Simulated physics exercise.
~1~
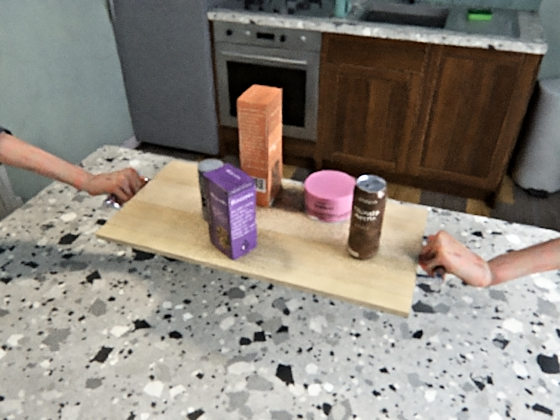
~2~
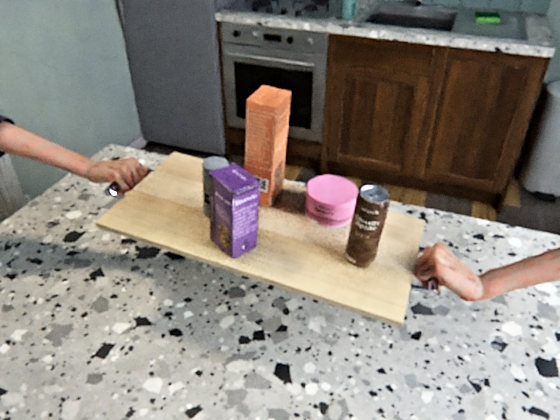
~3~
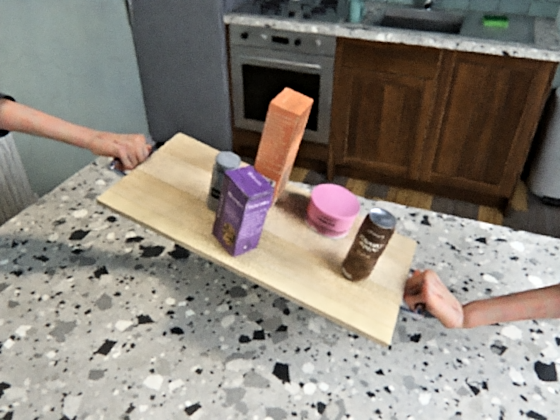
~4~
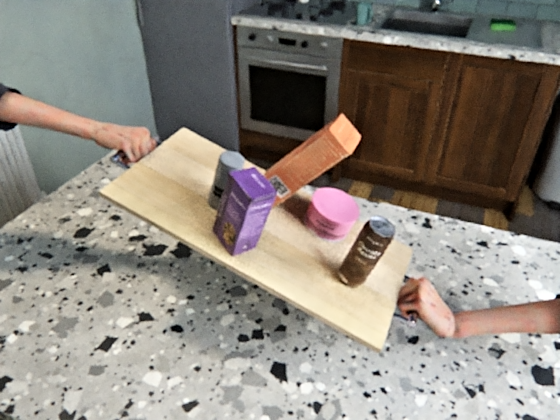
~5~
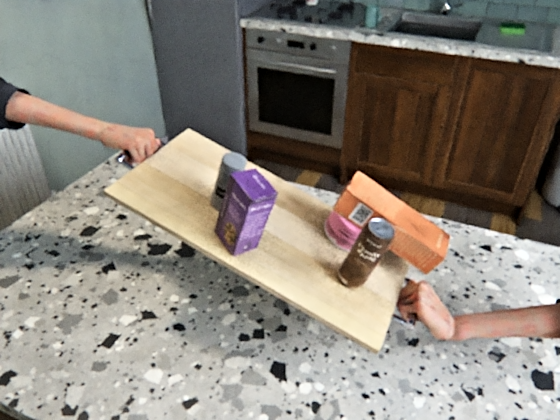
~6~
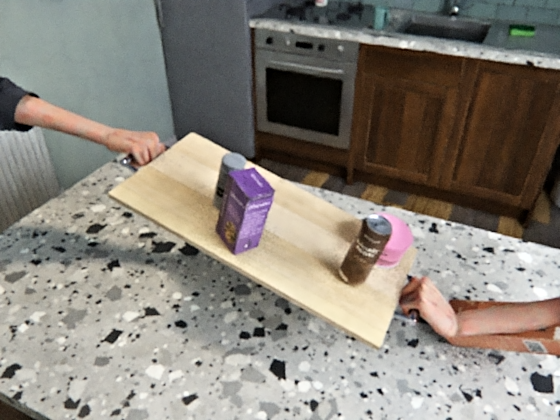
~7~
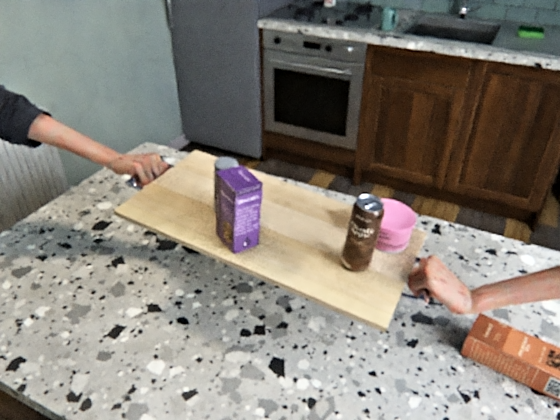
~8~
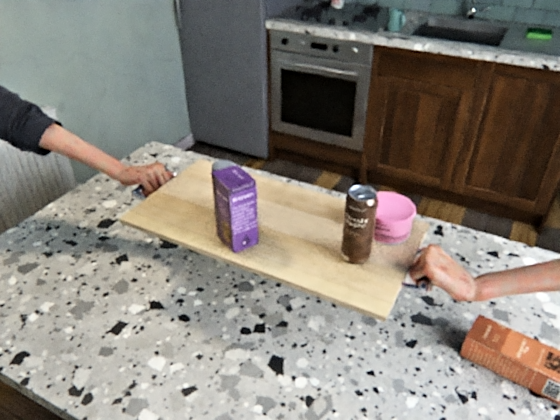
Two hands tilt a board down to the right, toppling an orange carton off and sliding a pink tub, then level it.
